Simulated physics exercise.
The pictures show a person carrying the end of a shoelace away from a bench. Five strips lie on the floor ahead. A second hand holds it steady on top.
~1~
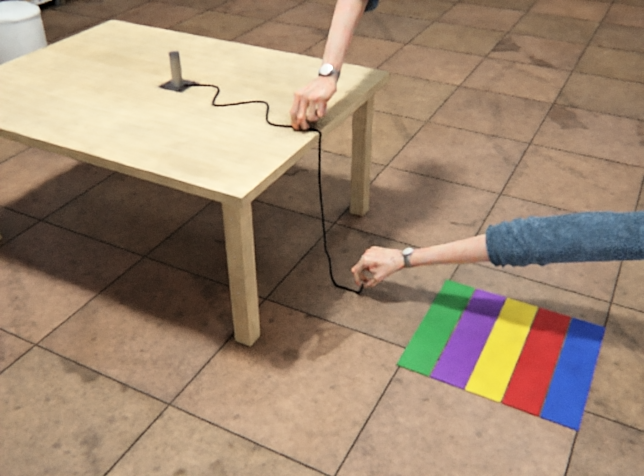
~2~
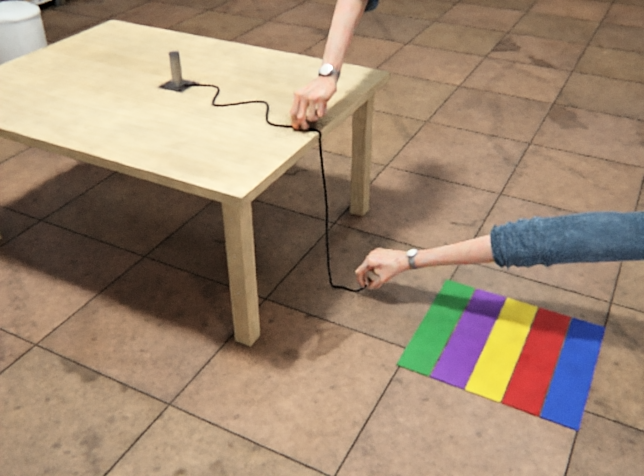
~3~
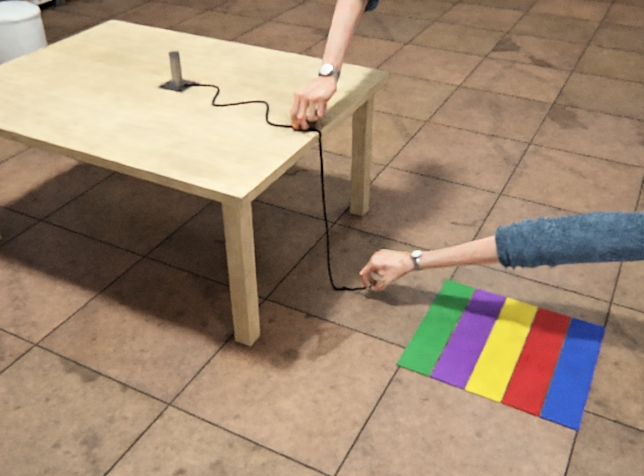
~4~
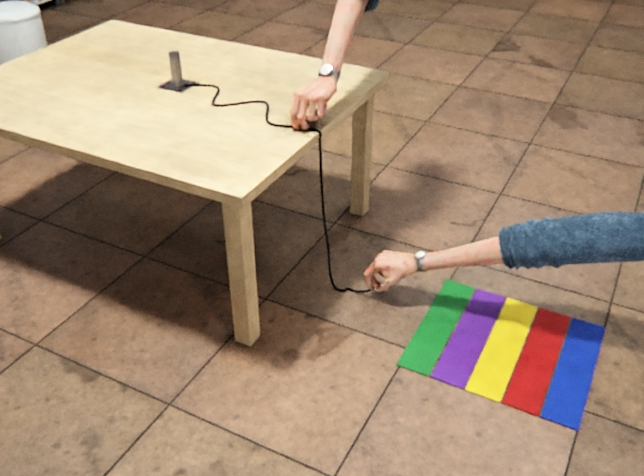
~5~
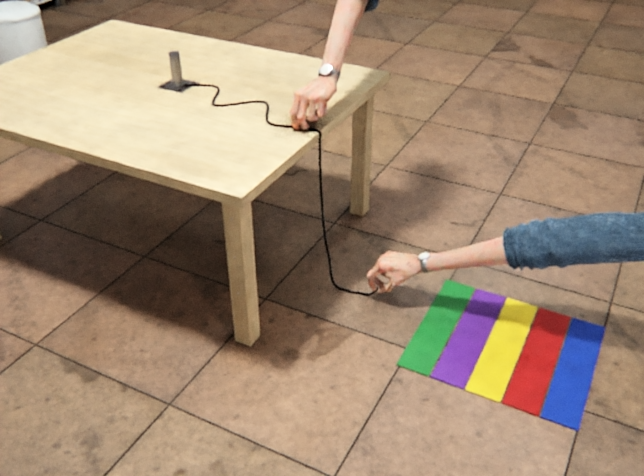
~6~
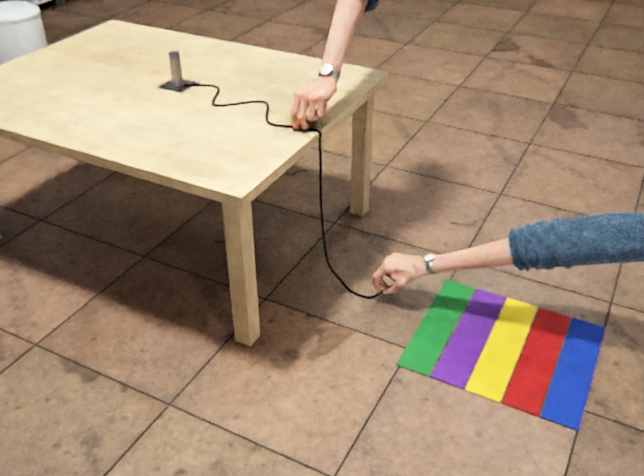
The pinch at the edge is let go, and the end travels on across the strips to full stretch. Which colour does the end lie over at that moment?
It lies over red.
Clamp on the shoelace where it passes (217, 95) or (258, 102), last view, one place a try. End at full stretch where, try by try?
I'd say about (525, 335) for the first and about (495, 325) for the second.
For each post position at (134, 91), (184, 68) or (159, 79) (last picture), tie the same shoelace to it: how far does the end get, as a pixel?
The first try gives (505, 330), the second (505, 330) and the third (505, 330).
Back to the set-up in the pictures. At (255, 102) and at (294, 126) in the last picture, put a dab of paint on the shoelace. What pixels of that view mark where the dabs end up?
The first settles around (279, 113), the second around (349, 153).
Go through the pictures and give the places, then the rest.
End (362, 284); green (422, 353); purple (455, 365); yellow (491, 377); red (527, 390); blue (565, 403), in the first picture.
End (366, 285); shoelace through (216, 87) (237, 104) (267, 120) (321, 147) (327, 217) (330, 275), in the second picture.
End (371, 286), in the third picture.
End (374, 288); shoelace through (216, 87) (237, 104) (267, 120) (320, 147) (324, 216) (331, 275), in the fourth picture.
End (377, 289), in the fifth picture.
End (383, 290); shoelace through (216, 87) (237, 104) (267, 120) (320, 147) (322, 216) (335, 274), in the sixth picture.
Soon after, end near (487, 324); over purple.
After that, end near (523, 335); over yellow.
At the stop, end near (544, 342); over red. The end stops over the red strip.
